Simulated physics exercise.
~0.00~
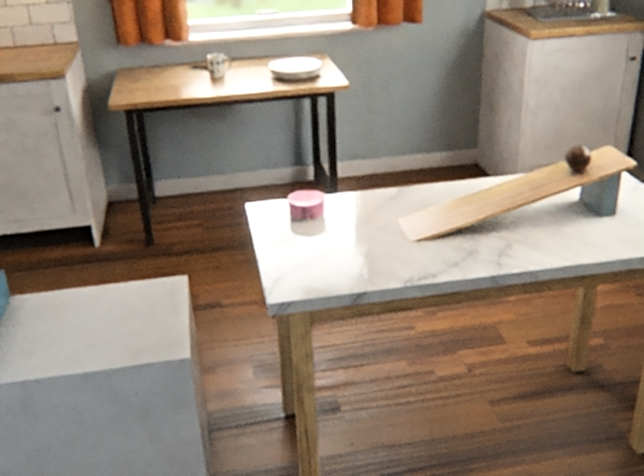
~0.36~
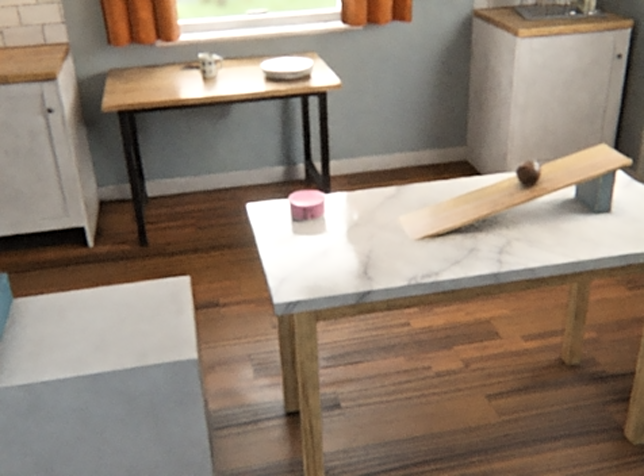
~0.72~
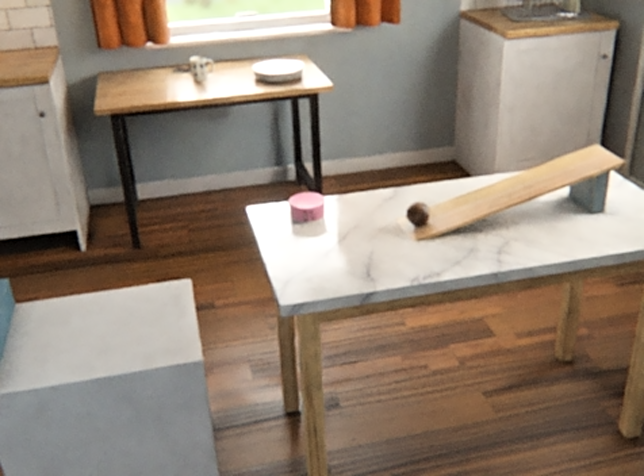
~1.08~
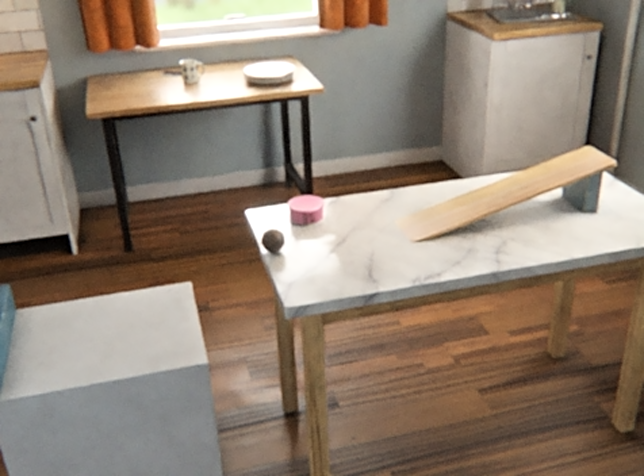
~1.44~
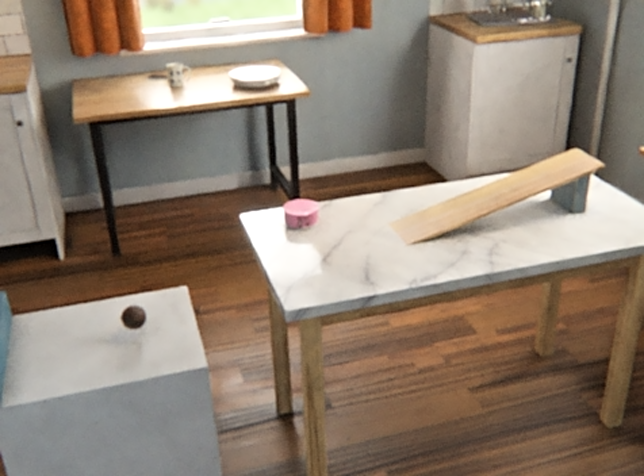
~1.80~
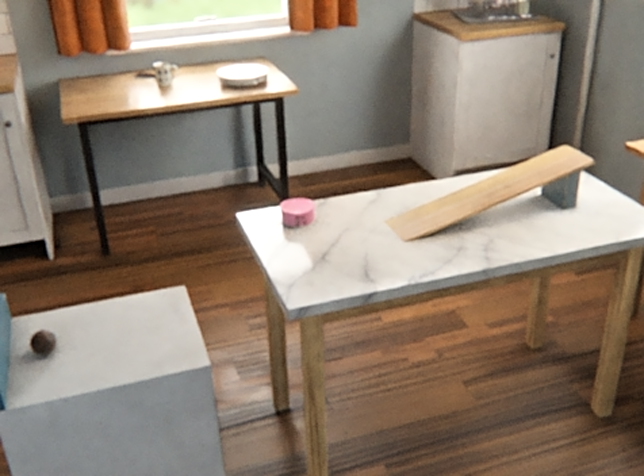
A kitchen with a dark wooden floor and orange curtains is seen from slightly above, the view drifting gently sideways. A marble-topped table holds a pink tub near its left end and a wooden ramp propped on a grey-blue block at the right, with a lower pale grey block standing across a gap to the left. A dark brown ball rolls down the ramp and leftward over the tabletop, passing in front of the tub. It leaves the table's left edge, crosses the gap and comes down onto the lower block. The ball ends near the blue strip at the block's far left, while the tub stays put.
